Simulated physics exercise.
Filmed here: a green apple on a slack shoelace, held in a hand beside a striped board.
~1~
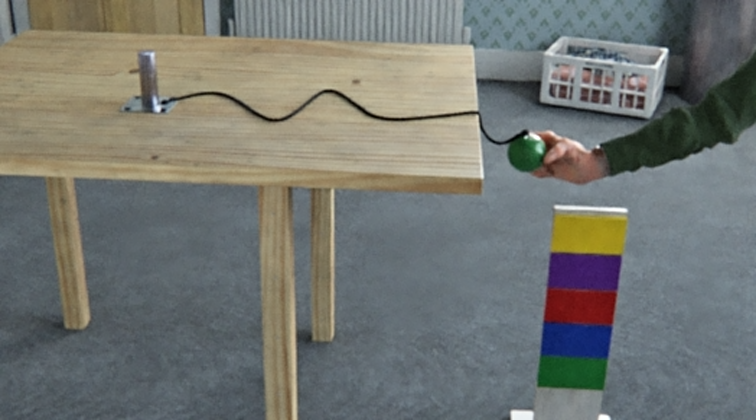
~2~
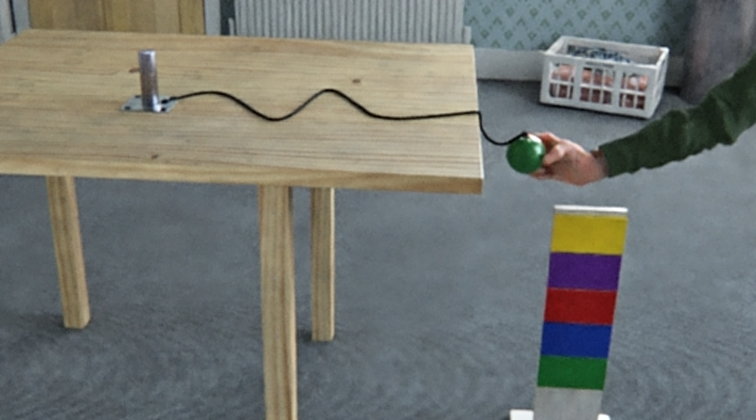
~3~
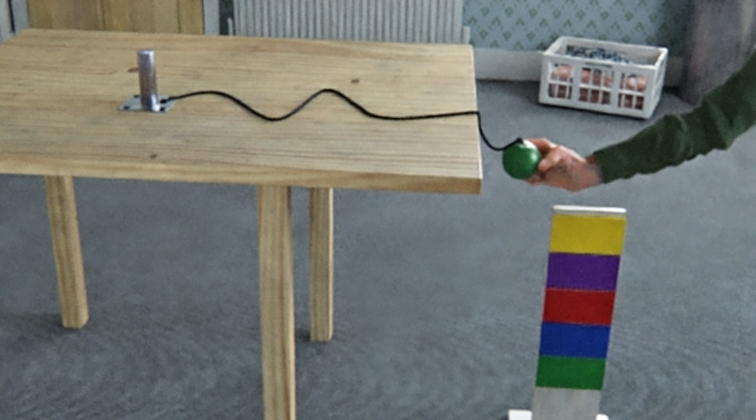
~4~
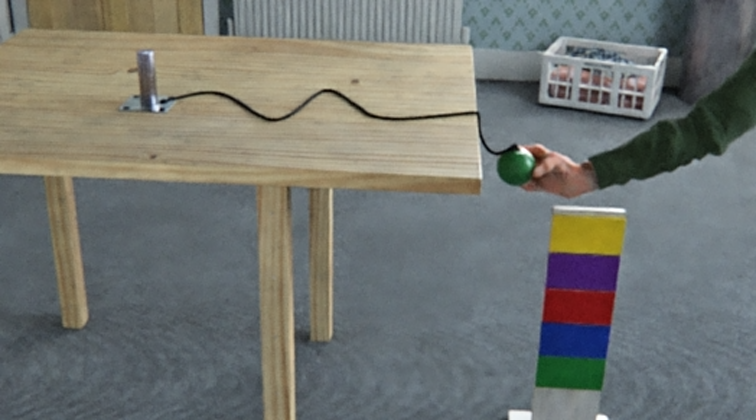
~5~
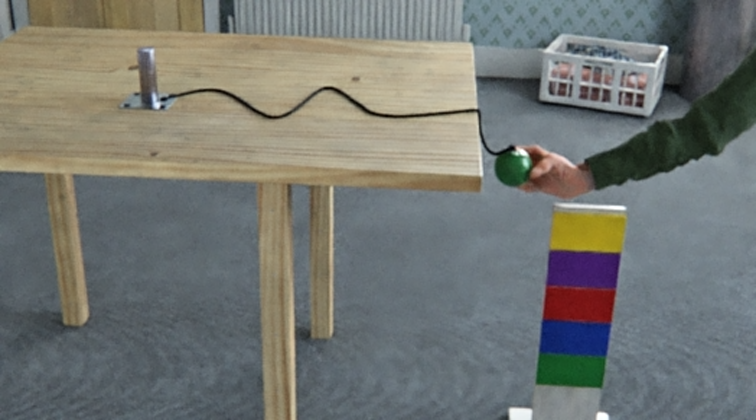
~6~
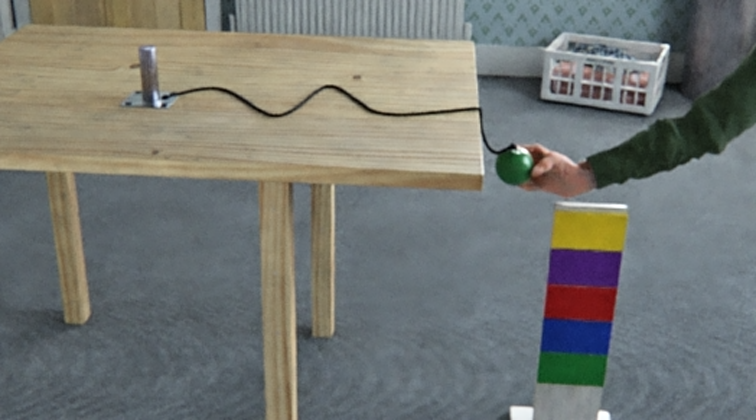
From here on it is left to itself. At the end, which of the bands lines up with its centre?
The band that lines up is blue.
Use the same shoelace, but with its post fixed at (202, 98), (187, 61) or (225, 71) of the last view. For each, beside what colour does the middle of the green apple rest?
It would be green; blue; green.
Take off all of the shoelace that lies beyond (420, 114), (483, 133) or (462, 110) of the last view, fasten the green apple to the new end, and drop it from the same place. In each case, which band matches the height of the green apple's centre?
In order of the tries: Yellow; then red; then purple.
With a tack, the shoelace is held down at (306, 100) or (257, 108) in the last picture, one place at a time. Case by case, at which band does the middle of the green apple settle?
First try purple, second try red.
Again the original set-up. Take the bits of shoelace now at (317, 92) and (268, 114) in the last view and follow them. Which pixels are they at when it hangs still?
In that view they reach (419, 107) and (324, 104).
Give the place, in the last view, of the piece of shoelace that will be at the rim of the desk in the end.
Approximately at (350, 95) in the final frame.
A little later, apple near (490, 323); level with blue.
Next, apple near (440, 334); level with blue.
Later still, apple near (475, 335); level with blue.
When it is over, apple near (463, 335); level with blue. Its middle rests at the blue band.
